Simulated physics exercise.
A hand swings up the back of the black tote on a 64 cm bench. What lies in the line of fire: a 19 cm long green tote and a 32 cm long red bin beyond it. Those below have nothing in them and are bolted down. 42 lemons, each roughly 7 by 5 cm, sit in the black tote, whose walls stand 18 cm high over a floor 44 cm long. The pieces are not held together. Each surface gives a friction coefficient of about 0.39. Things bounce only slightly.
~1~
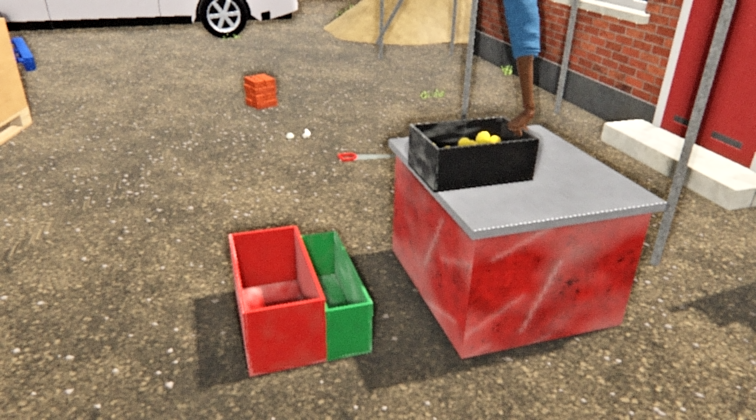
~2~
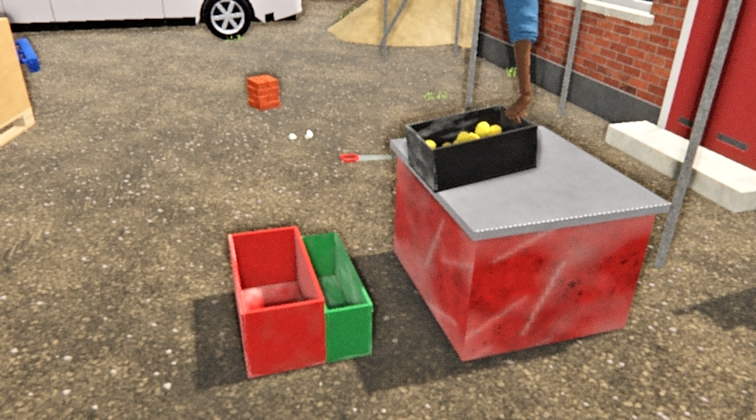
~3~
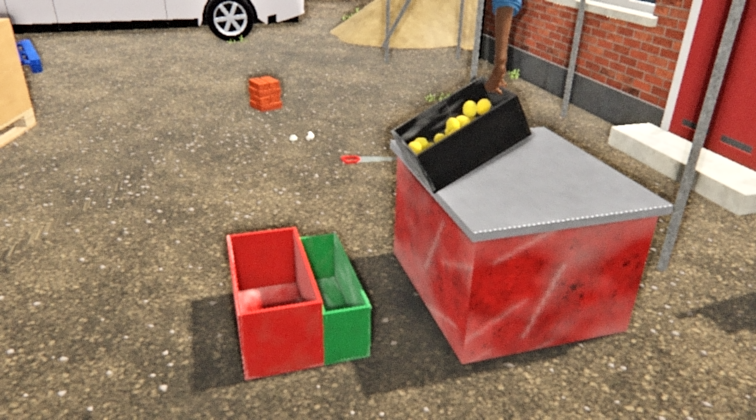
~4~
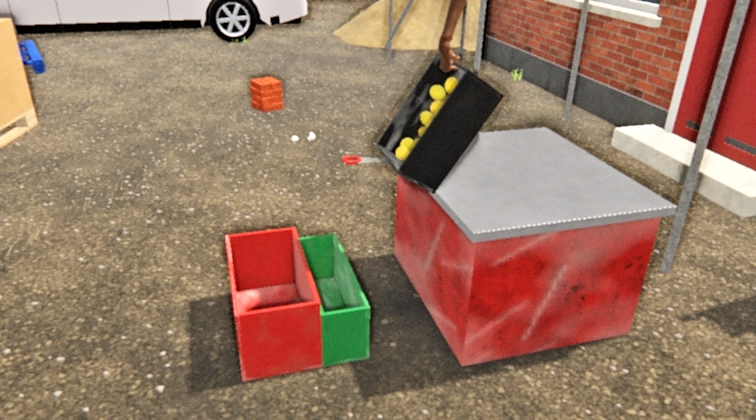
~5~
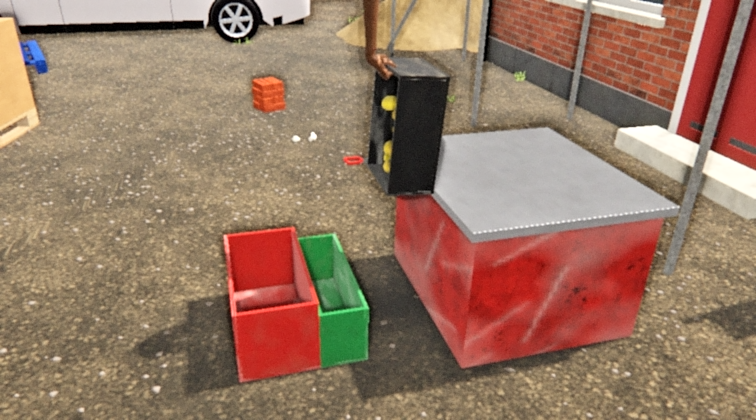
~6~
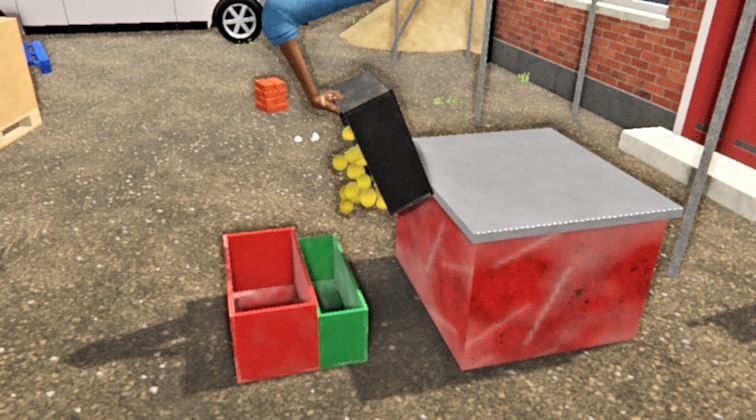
Black tote of lemons being swung up and over by a hand on a bench, lemons dropping out at its left side.
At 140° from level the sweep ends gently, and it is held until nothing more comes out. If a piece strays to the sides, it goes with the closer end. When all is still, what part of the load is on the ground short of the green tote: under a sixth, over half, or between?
My guess is a sixth up to half of them.
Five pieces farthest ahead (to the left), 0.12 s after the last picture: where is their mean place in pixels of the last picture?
I'd put their middle close to (309, 252).
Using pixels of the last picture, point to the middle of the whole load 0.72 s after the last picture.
Look near pixel (333, 312).
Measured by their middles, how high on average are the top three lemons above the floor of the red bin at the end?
Some 3 cm.
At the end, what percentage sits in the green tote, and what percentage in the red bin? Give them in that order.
My estimate is some 55 per cent, then some 15 per cent.
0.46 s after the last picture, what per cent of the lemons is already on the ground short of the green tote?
Roughly 15 percent.
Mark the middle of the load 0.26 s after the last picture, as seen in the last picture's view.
Around (331, 264).
Then, 0.12 s after the last picture, tilt 129°; 18 still in the black tote, 3 in the green tote and 21 in the air.
Then, 0.26 s after the last picture, tilt 139°; 3 still in the black tote, 12 in the green tote, 5 in the red bin and 22 in the air.
Then, 0.46 s after the last picture, tilt 140°; 23 in the green tote, 6 in the red bin, 7 on the ground short of the green tote and 6 in the air.
Final count (0.72 s after the last picture), 23 in the green tote, 6 in the red bin and 13 on the ground short of the green tote. Asked share, 13 of 42, 31 per cent.
